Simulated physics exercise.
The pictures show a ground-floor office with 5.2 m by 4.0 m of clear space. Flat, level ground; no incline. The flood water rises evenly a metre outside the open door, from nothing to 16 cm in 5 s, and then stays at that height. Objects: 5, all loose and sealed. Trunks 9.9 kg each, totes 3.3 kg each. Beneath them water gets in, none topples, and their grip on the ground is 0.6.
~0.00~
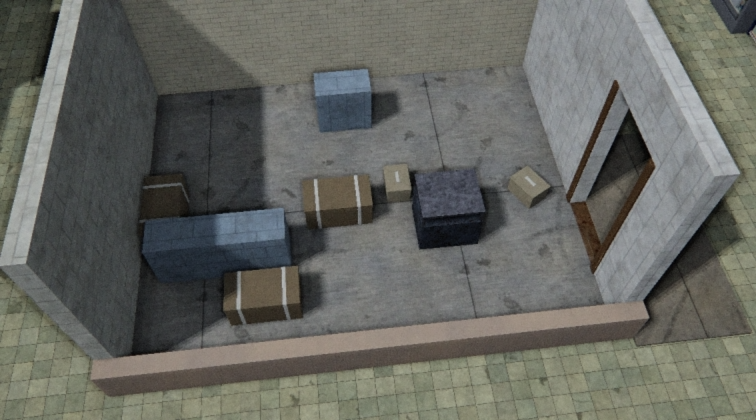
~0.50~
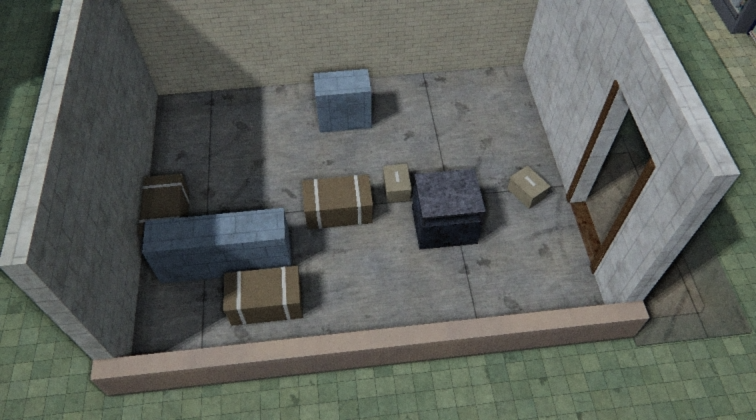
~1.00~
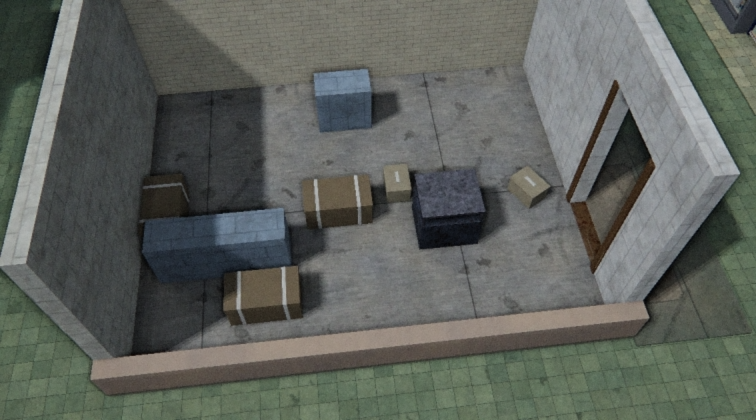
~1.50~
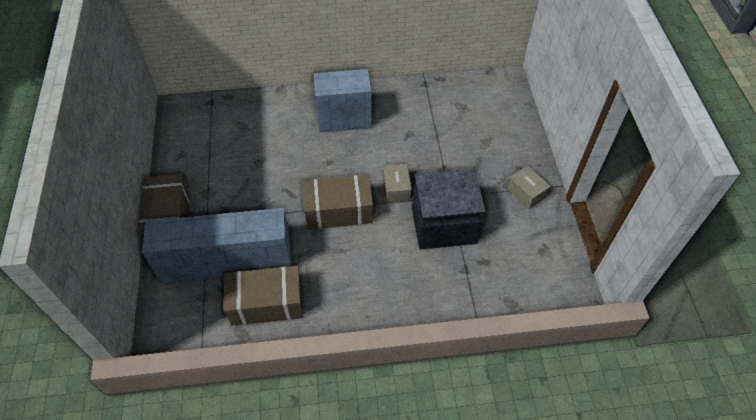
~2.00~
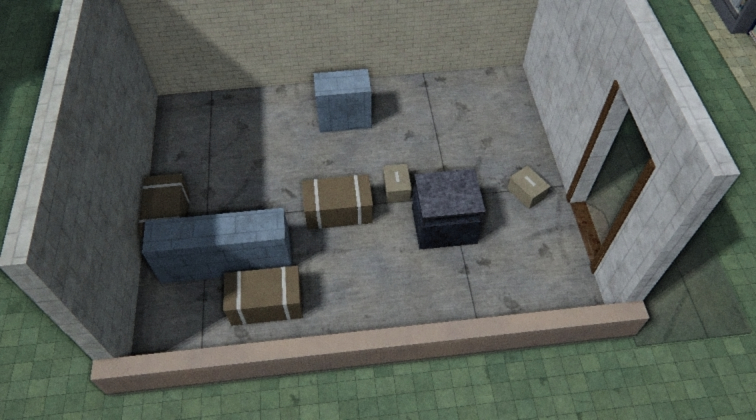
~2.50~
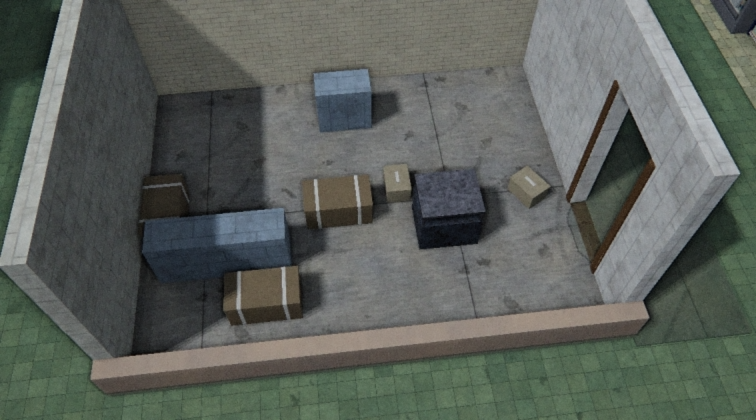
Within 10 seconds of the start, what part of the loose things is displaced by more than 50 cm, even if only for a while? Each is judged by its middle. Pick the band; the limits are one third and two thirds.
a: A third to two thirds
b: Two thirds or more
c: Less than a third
c, less than a third.
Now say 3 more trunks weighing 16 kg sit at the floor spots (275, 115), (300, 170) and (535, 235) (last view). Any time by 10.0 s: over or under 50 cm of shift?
Note, in order of listing: Stays below the threshold, stays below the threshold, stays below the threshold.
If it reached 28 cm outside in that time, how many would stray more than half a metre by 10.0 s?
Then it comes to 2.
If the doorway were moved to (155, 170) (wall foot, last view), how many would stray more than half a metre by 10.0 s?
Then the count would be 1.
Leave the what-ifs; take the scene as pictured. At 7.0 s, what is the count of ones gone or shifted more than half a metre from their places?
That would be 0.
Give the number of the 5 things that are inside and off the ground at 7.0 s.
Answer: 0.
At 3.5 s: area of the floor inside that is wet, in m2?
Flooded: Near 1.0 m2.
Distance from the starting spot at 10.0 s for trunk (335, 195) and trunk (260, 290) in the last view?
In that order: 0 cm, 30 cm.
After 3.5 s 0 of 5 are over 50 cm from their spots; 0 afloat.
After 4.5 s 0 of 5 are over 50 cm from their spots; 0 afloat.
After 7.0 s 0 of 5 are over 50 cm from their spots; 0 afloat.
After 10.0 s 0 of 5 are over 50 cm from their spots, and 0 have been at some point; 1 afloat.
